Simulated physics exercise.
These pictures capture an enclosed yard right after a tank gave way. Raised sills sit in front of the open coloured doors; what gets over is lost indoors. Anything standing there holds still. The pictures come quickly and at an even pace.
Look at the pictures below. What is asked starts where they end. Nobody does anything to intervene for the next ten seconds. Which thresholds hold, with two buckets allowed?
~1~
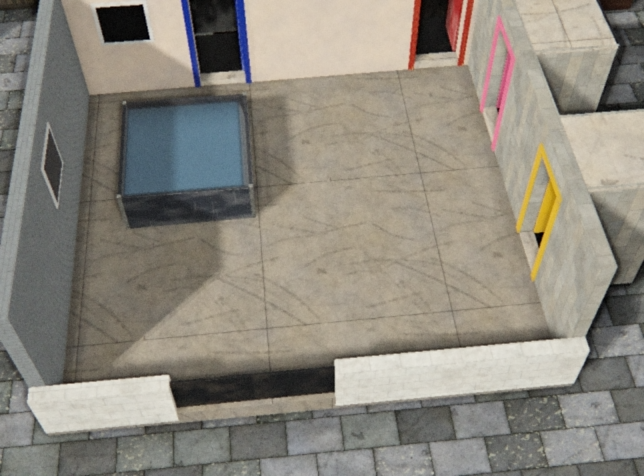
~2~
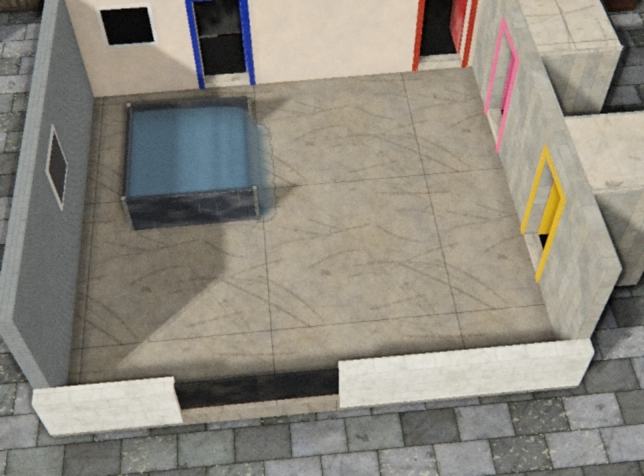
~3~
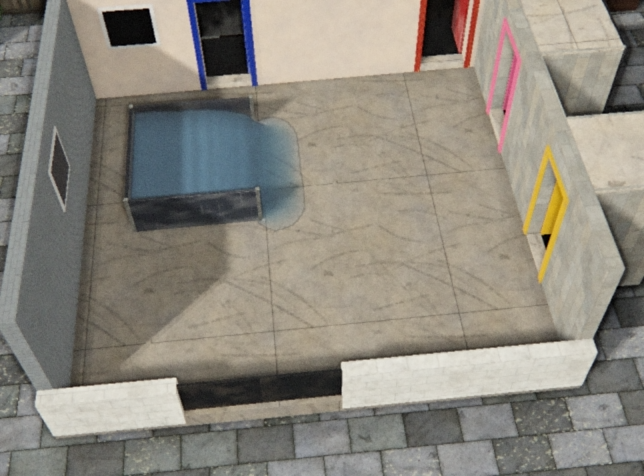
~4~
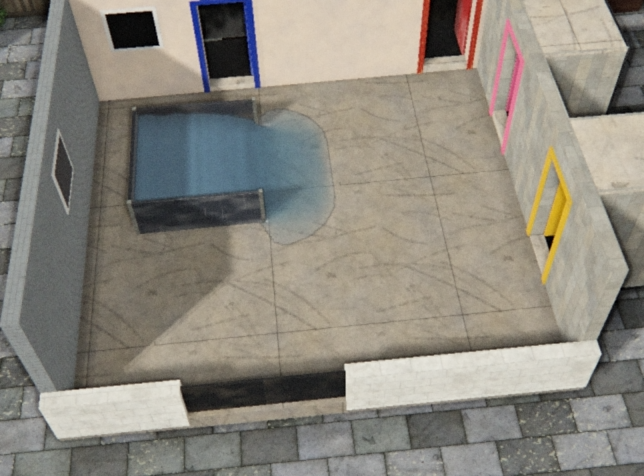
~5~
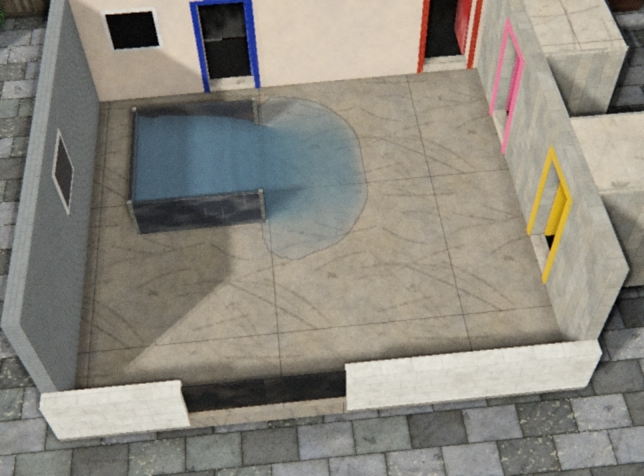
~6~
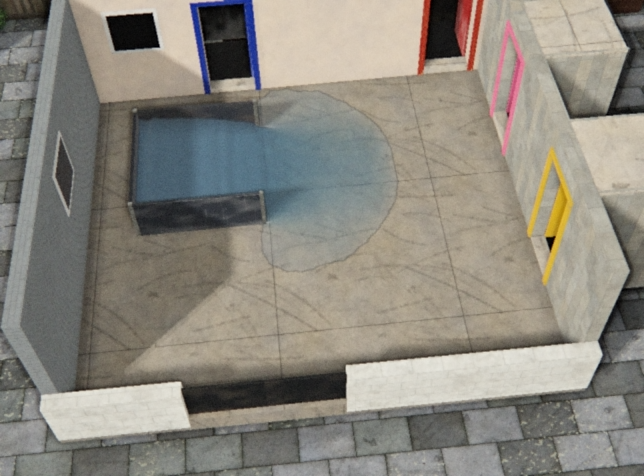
At the end, I expect the red door to let through too much; I expect the yellow door to let through too much; I expect the pink door to let through too much; I expect the blue door to let through an acceptable amount.
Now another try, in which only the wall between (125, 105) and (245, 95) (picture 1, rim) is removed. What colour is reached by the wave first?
Answer: The blue one.
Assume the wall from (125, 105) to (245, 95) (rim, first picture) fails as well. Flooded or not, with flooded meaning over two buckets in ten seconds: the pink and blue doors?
Verdict - pink door is safe, blue door breaks the limit.
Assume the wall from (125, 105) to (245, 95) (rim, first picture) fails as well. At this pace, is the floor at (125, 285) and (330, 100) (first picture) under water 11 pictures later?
Unwetted, then submerged.
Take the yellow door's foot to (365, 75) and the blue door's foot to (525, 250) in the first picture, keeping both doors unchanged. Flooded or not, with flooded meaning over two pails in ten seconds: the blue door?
The blue door exceeds it.
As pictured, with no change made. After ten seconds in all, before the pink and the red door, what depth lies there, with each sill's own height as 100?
Respectively about 10 and 20 per cent.
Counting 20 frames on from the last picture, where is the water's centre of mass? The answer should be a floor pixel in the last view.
The water centres close to (383, 175).
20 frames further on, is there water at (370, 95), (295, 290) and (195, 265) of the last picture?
In turn, the points end up soaked, high and dry and high and dry.
A moment on, water covers 40 % of the floor; the red door not reached, the yellow door not reached, the pink door wet at the sill, nothing in, the blue door not reached.
Next, water covers 50 % of the floor; the red door wet at the sill, nothing in, the yellow door under two buckets in, the pink door over two buckets in, the blue door not reached.
Then, water covers 55 % of the floor; the red door over two buckets in, the yellow door over two buckets in, the pink door far over two buckets in, the blue door wet at the sill, nothing in.
Later, water covers 65 % of the floor; the red door over two buckets in, the yellow door far over two buckets in, the pink door far over two buckets in, the blue door wet at the sill, nothing in.
In the end, water covers 95 % of the floor; the red door over two buckets in, the yellow door far over two buckets in, the pink door far over two buckets in, the blue door wet at the sill, nothing in.
